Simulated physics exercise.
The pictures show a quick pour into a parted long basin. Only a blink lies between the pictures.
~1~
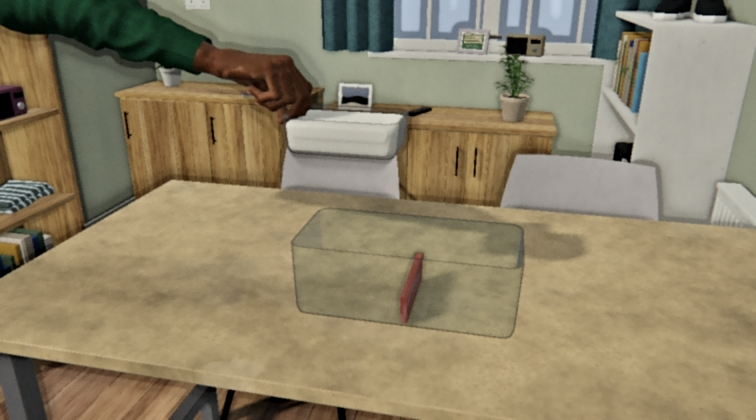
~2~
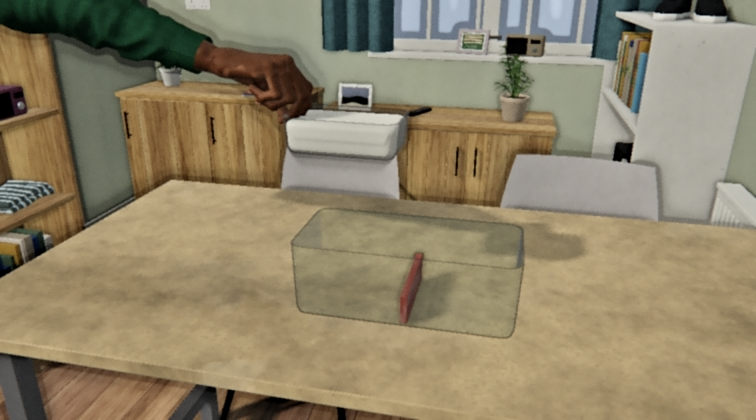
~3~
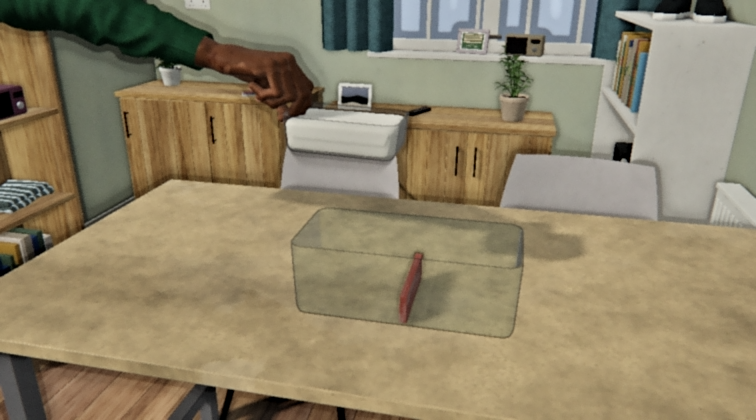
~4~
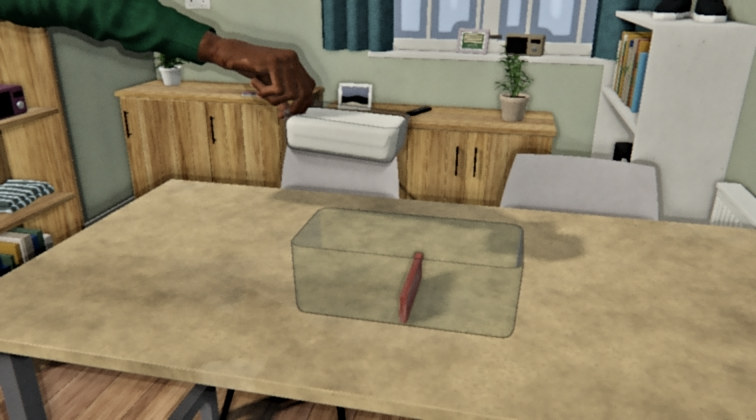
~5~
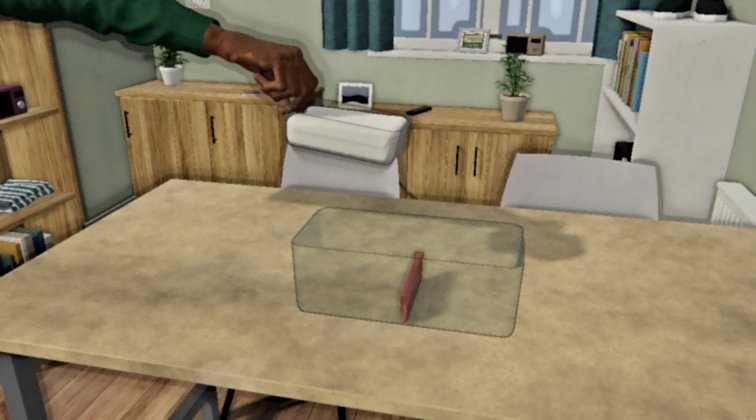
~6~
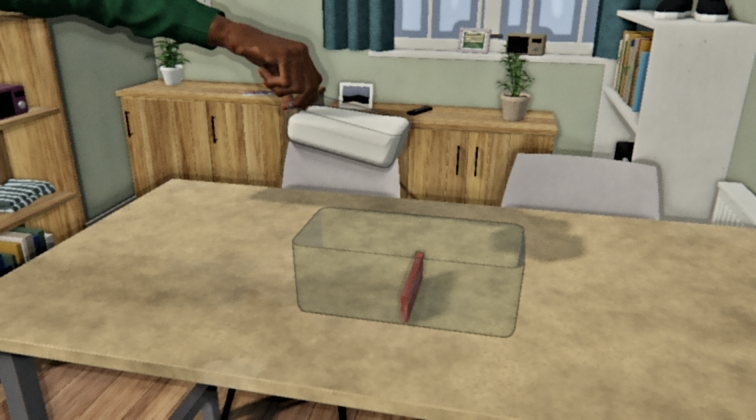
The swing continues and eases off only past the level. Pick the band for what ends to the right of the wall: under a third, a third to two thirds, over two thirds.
It comes to over two thirds.
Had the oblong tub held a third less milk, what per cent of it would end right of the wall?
It comes to 75 per cent or so.
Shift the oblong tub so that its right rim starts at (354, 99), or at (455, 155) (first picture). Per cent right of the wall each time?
In turn 35 and 85 in a hundred.
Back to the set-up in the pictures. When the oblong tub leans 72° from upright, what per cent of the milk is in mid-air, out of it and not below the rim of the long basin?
Near 50 %.
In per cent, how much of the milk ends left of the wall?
Roughly 15 in a hundred.
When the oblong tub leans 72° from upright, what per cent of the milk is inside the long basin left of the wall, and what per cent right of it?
The left part 0 per cent, the right part 35.
A moment on, the oblong tub is tipped part way and 15 per cent is still to pour, 1 is left of the wall and 34 right of it.
Next, the oblong tub is tipped right over and 1 per cent is still to pour, 12 is left of the wall and 78 right of it.
Then the oblong tub is tipped right over and 0 per cent is still to pour, 16 is left of the wall and 78 right of it.
Later the oblong tub is tipped right over and 0 per cent is still to pour, 16 is left of the wall and 78 right of it.
At rest 17 per cent lies left of the wall, 78 right of it and 6 outside.
